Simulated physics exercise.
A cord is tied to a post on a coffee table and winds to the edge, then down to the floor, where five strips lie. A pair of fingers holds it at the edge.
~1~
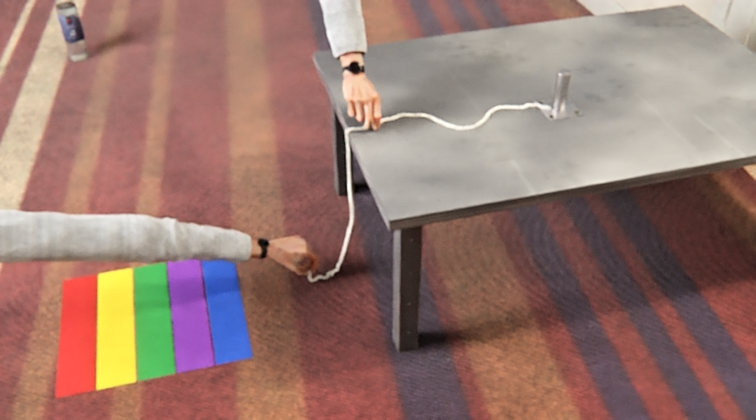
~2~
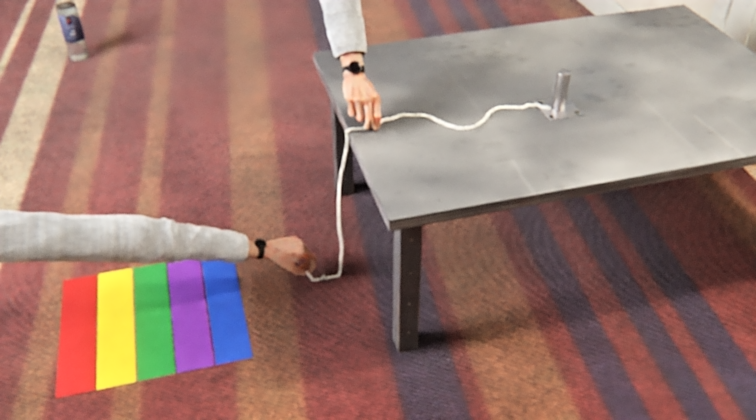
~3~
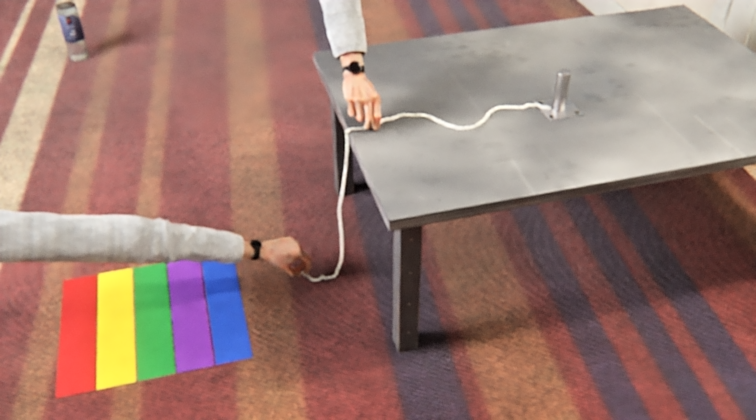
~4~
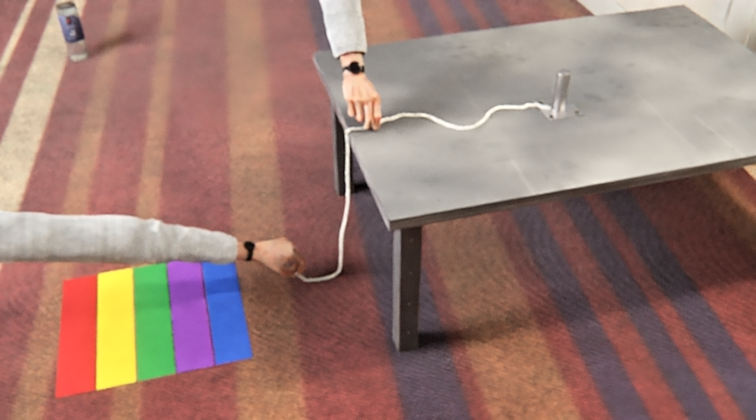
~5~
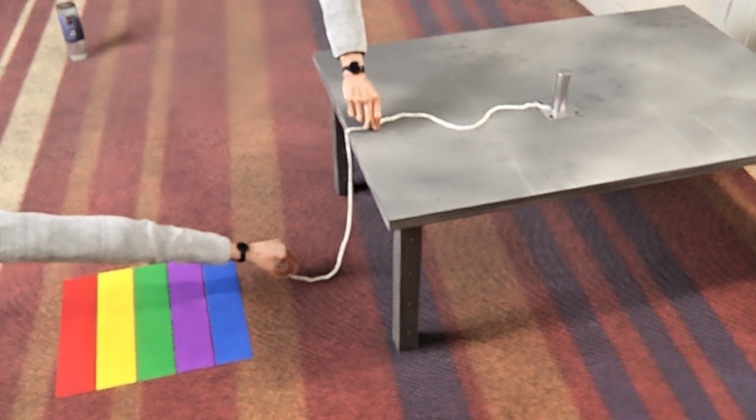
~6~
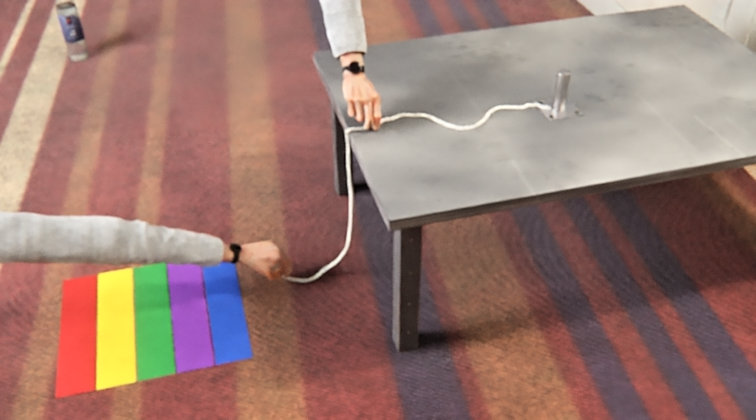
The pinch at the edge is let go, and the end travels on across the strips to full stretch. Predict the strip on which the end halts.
The green strip.
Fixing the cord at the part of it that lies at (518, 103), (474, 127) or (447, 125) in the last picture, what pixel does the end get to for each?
They end up at (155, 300), (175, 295) and (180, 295).
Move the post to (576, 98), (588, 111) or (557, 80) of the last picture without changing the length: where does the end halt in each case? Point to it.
Pixels, try by try: About (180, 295), (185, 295), (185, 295).
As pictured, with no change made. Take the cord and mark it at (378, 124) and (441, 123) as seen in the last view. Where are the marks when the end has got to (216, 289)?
First at (349, 142), next at (416, 125).
Soon after, end near (216, 289); over blue.
Then, end near (173, 297); over purple.
At full stretch, end near (149, 301); over green. It gets as far as the green strip.
